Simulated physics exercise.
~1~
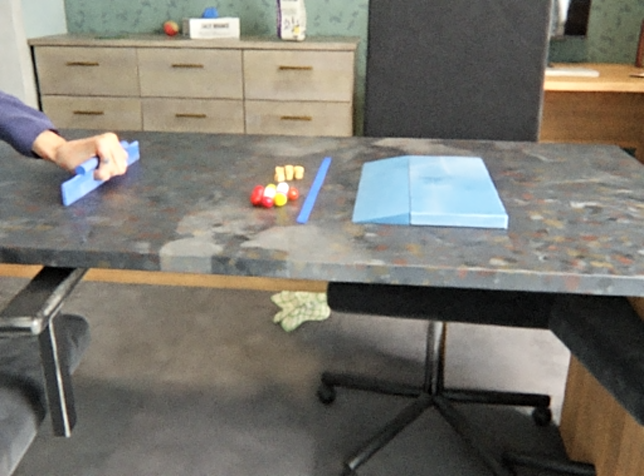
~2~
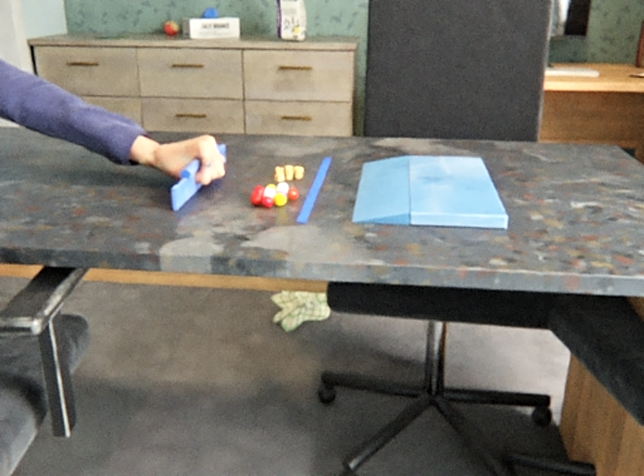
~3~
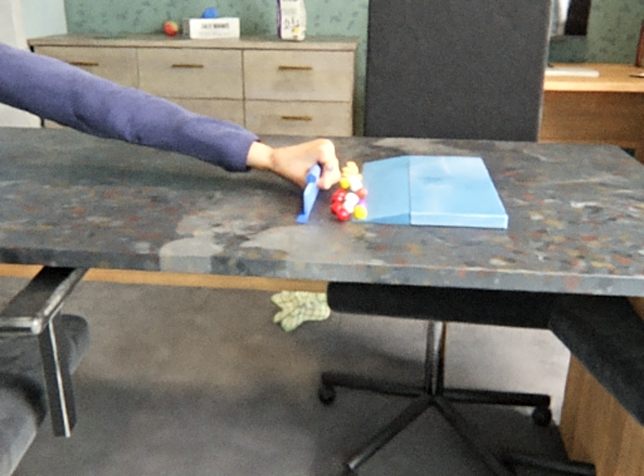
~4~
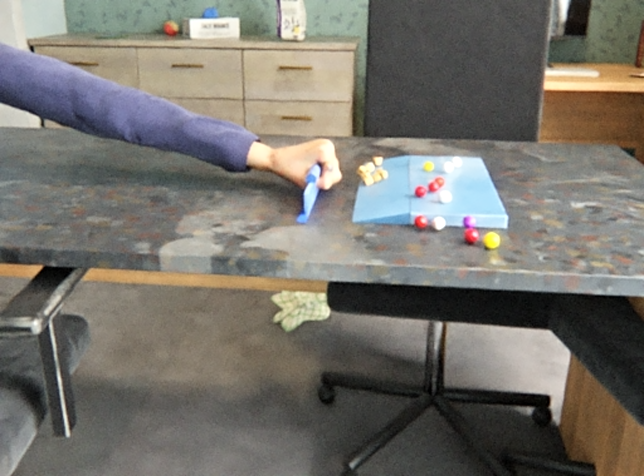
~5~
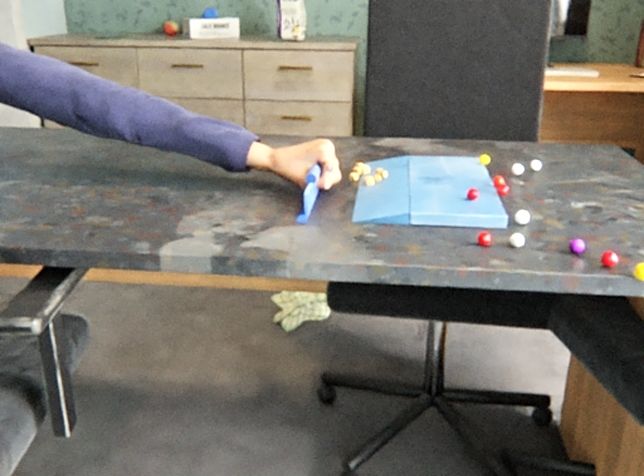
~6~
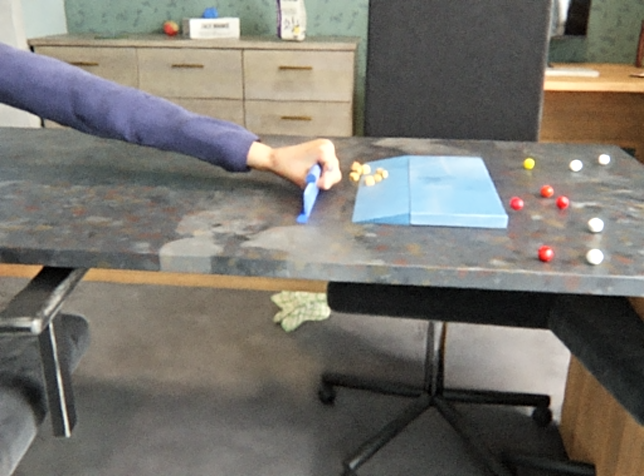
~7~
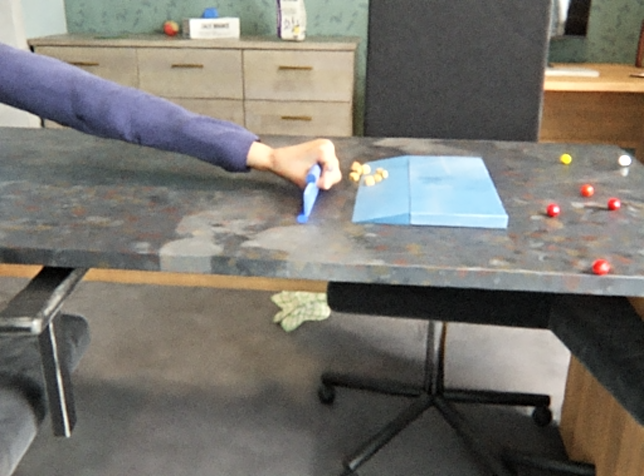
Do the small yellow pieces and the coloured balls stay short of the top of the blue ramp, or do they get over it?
The small yellow pieces stall around the foot and lower slope of the ramp, short of the top. The coloured balls roll up over it and on to the right.
